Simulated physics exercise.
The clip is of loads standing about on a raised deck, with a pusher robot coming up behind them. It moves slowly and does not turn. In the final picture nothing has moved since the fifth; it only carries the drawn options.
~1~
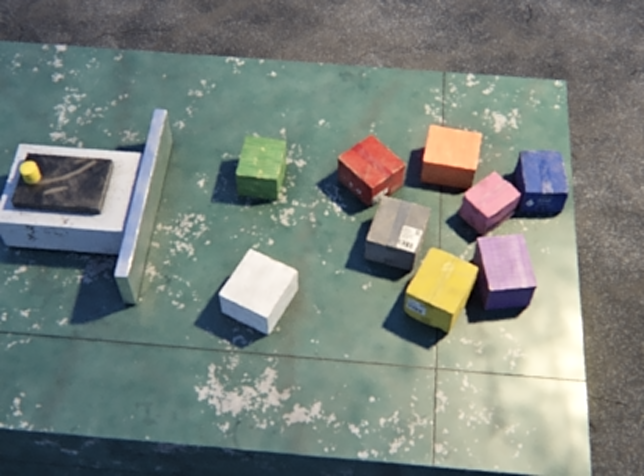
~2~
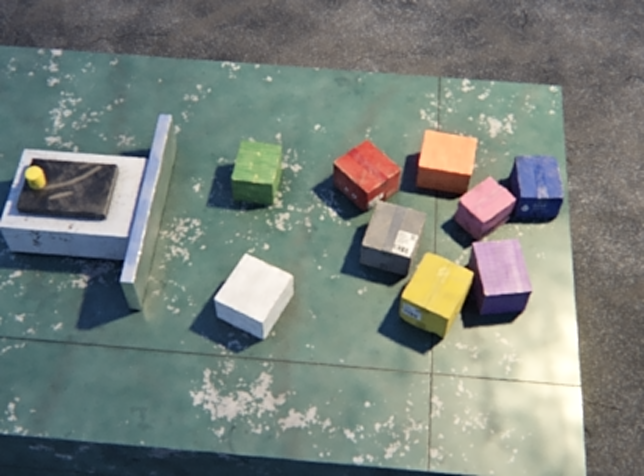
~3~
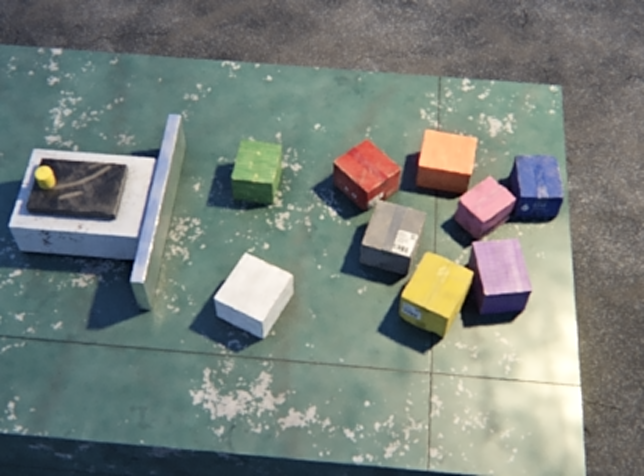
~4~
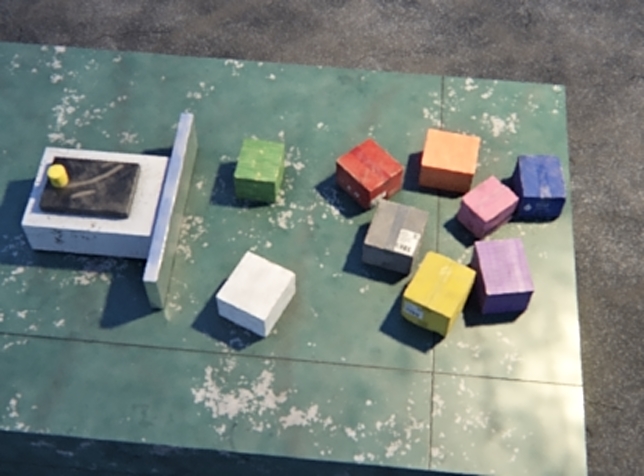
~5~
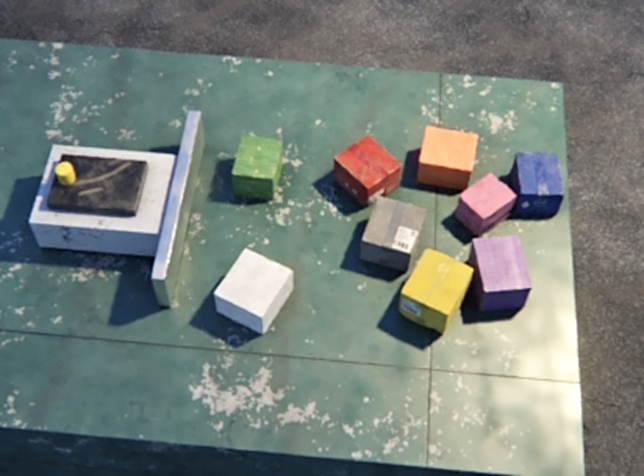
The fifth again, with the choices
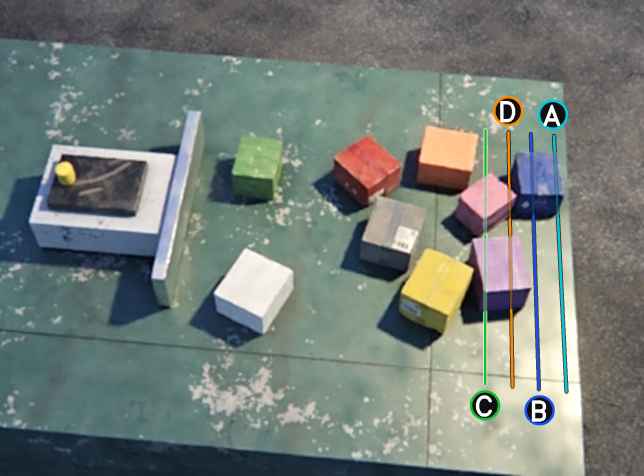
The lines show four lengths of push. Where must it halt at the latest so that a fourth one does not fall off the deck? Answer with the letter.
Up to line C.
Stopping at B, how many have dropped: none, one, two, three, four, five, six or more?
Five.
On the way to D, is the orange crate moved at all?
Yes.
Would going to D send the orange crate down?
No.
On the marked copy, A at (560, 253); B at (535, 251); C at (485, 246); D at (510, 249).
With C. Early on, robot (215, 193); white crate (312, 291); red parcel (376, 173).
Further on, robot (326, 203); blue box (546, 183); purple crate (528, 275).
At the end, robot (414, 210); purple crate over the edge; pink parcel over the edge; three fallen.
As for the rest, A drops eight; B drops five; D drops five.
